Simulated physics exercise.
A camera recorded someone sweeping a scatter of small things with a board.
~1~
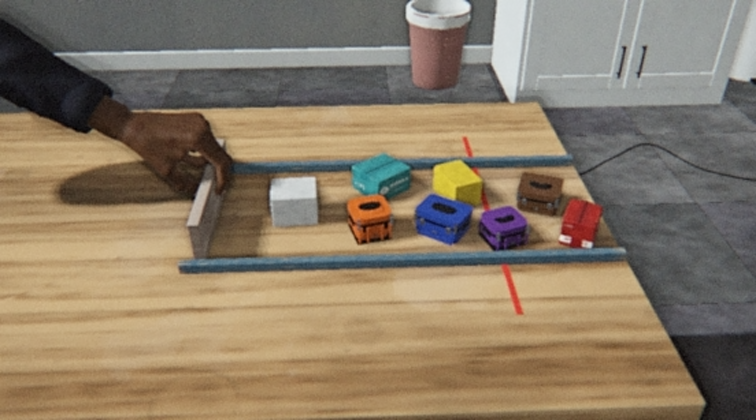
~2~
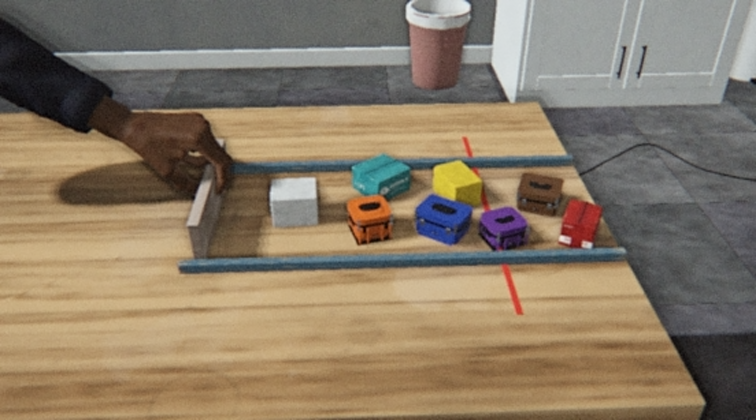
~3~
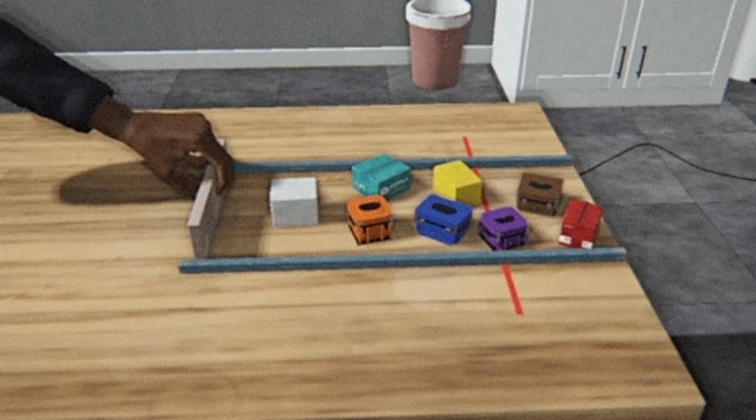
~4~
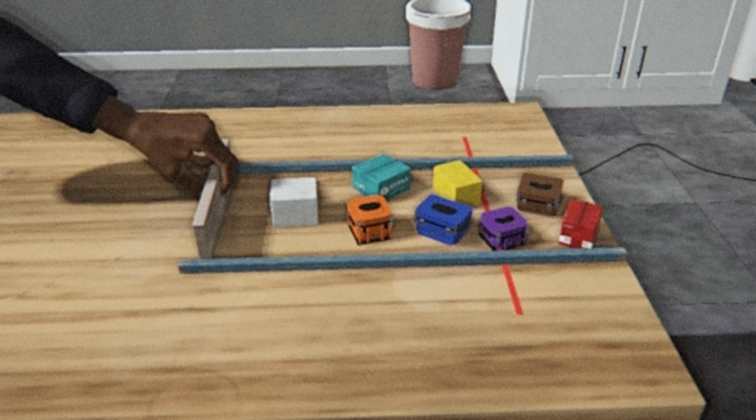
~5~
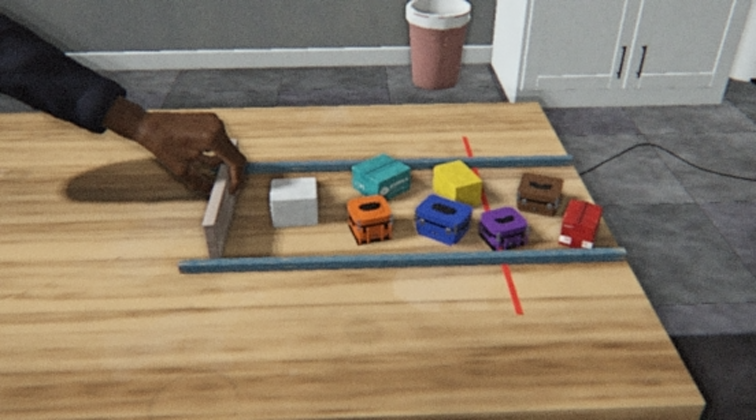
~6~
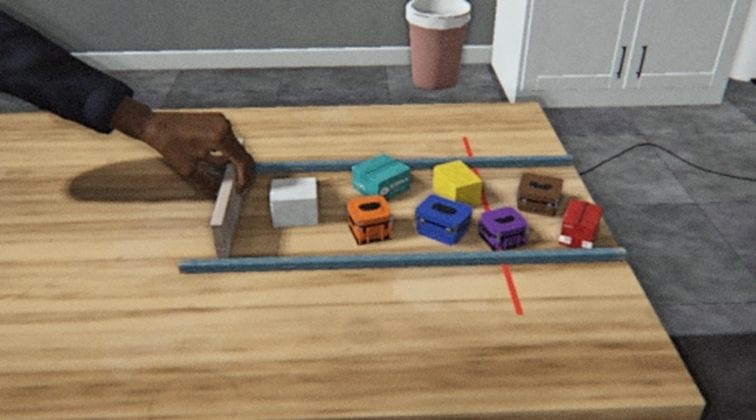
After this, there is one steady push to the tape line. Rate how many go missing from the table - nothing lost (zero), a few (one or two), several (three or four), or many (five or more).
A few, one or two.
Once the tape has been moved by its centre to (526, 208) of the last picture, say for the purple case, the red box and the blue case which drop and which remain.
Result - the purple case is gone, the red box is gone, the blue case is safe.
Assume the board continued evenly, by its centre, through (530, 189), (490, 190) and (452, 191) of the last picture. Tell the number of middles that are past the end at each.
In order, that gives 3, then 1, then 0.
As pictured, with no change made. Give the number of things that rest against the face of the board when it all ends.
The number is 3.
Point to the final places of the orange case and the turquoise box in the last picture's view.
I'd say approximately (518, 231) and then (498, 168).
A little later, none off yet; red box at rest near (581, 225); brown case at rest near (539, 196); purple case at rest near (503, 229).
When it is over, the number that fall off is one or two; down, red box.
